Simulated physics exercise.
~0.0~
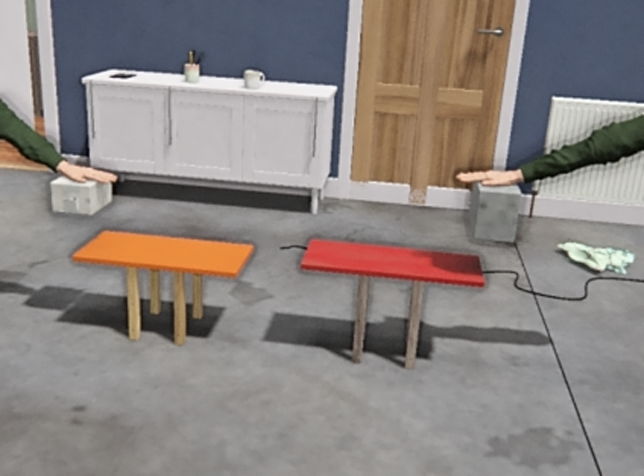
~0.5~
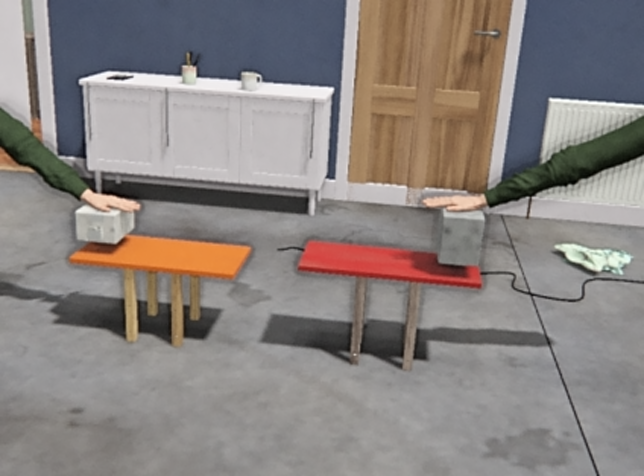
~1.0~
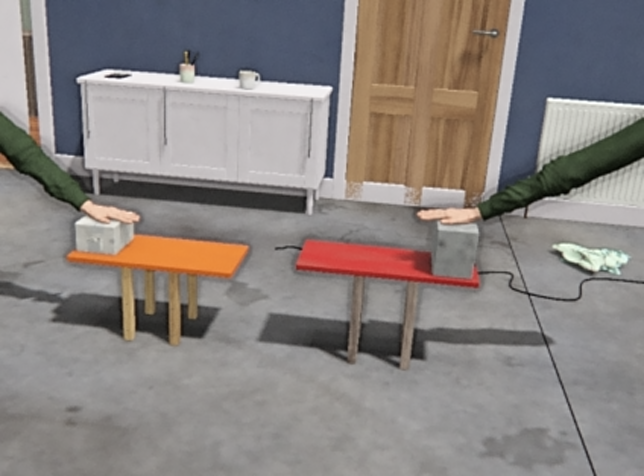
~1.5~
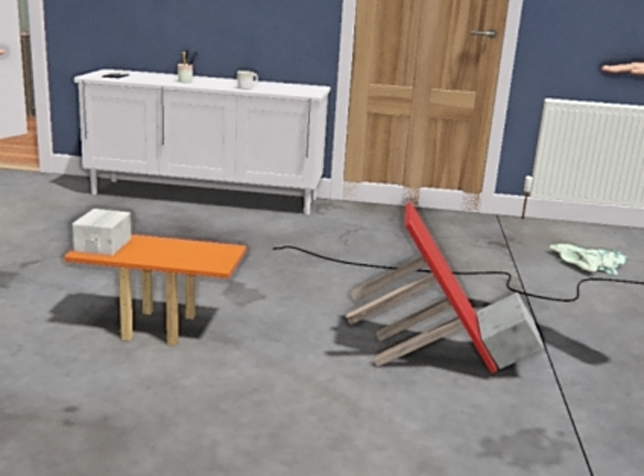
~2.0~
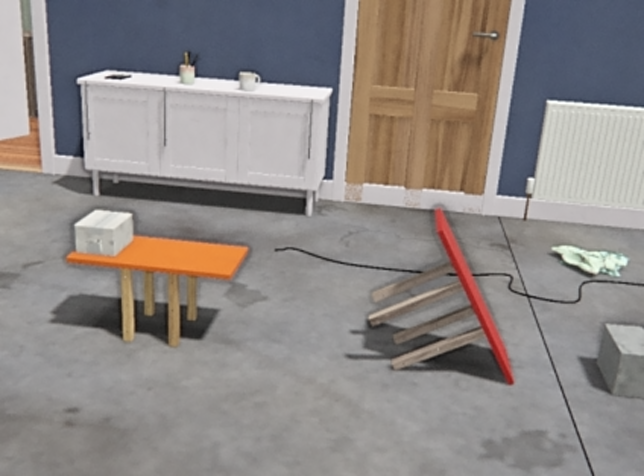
The footage shows two hands setting grey blocks on the outer ends of a small orange table and a small red one. Once released, the orange table stays steady with its block, while the red table tips over to the right and its block tumbles onto the floor.
